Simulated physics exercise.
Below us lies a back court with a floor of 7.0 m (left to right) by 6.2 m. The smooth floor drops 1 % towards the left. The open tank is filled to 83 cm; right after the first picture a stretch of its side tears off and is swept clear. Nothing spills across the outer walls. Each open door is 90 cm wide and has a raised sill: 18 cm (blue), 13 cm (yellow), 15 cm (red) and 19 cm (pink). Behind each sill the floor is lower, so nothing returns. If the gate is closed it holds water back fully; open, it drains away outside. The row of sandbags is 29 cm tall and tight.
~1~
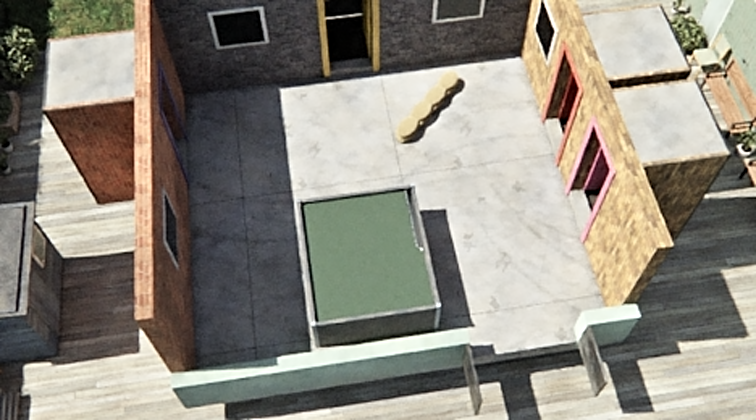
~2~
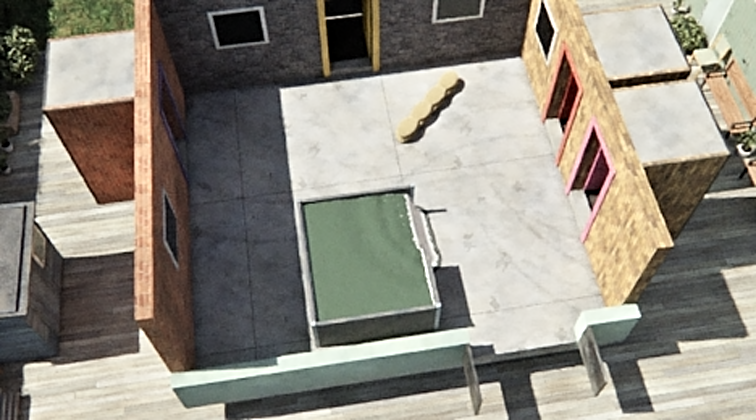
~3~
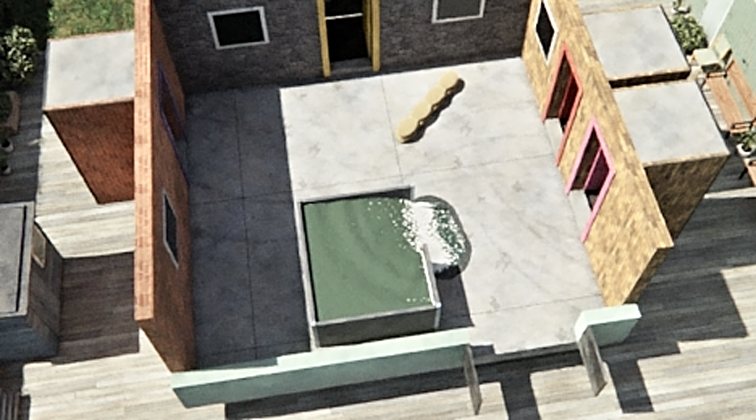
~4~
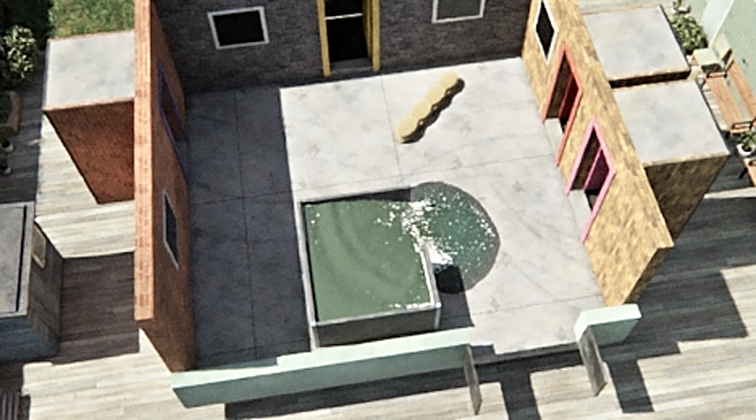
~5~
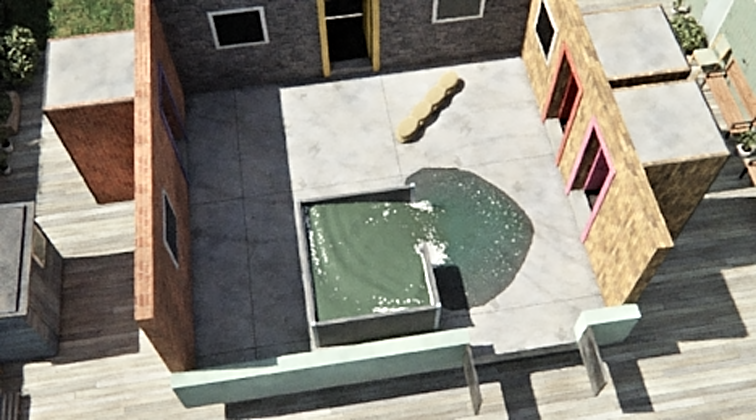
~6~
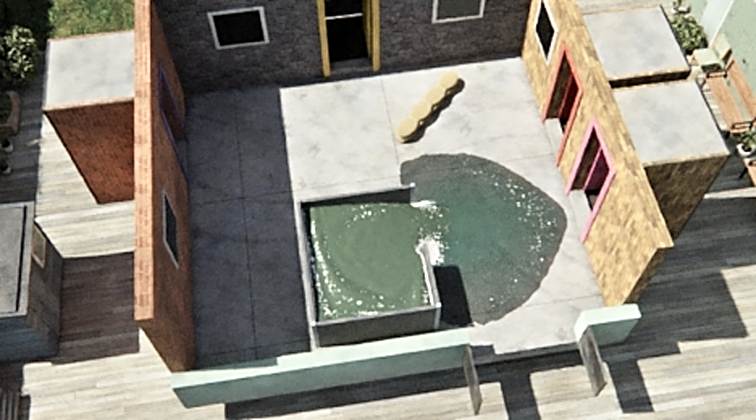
In this clip, seen from above, part of the right side of an open tank of green water breaks away in a walled court, and water pours through the gap, spreading across the pale floor in a widening dark pool.
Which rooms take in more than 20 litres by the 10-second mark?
The water let in: At the blue door it does not reach the limit; at the yellow door it stays under the limit; at the red door it exceeds the limit; at the pink door it passes the limit.
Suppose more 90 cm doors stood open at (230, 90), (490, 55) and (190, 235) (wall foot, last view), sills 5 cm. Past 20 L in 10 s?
In turn: Under, past it, not over.
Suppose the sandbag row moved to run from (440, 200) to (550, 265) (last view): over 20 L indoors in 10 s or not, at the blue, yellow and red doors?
Then: Blue not over, yellow below, red not over.
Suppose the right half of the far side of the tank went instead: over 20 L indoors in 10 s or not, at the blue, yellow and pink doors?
Then: Blue not over, yellow above, pink not over.
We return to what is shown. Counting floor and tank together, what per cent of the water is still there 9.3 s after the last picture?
Roughly 78 in a hundred.
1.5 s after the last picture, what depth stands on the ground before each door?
Depths in cm: Blue 0, yellow 0, red 28, pink 36.
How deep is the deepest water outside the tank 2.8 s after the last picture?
Roughly 30 cm.
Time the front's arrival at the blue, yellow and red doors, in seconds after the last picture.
Blue 5.0 s, yellow 2.6 s, red 0.4 s.
Then, 0.7 s after the last picture water covers 30 % of the floor and is deepest (44 cm) near (422, 236); blue door not reached, yellow door not reached, red door 24 cm at the sill, 1 L in, pink door 37 cm at the sill, 46 L in.
Then, 1.5 s after the last picture water covers 35 % of the floor and is deepest (36 cm) near (602, 323); blue door not reached, yellow door not reached, red door 28 cm at the sill, 36 L in, pink door 36 cm at the sill, 124 L in.
Then, 2.8 s after the last picture water covers 45 % of the floor and is deepest (30 cm) near (516, 60); blue door not reached, yellow door 2 cm at the sill, 0 L in, red door 19 cm at the sill, 72 L in, pink door 23 cm at the sill, 179 L in.
Then, 5.3 s after the last picture water covers 80 % of the floor and is deepest (20 cm) near (493, 70); blue door 9 cm at the sill, 0 L in, yellow door 3 cm at the sill, 0 L in, red door 11 cm at the sill, 78 L in, pink door 13 cm at the sill, 188 L in.
Then, 9.3 s after the last picture water covers 95 % of the floor and is deepest (12 cm) near (190, 226); blue door 10 cm at the sill, 0 L in, yellow door 2 cm at the sill, 0 L in, red door 9 cm at the sill, 78 L in, pink door 11 cm at the sill, 188 L in.
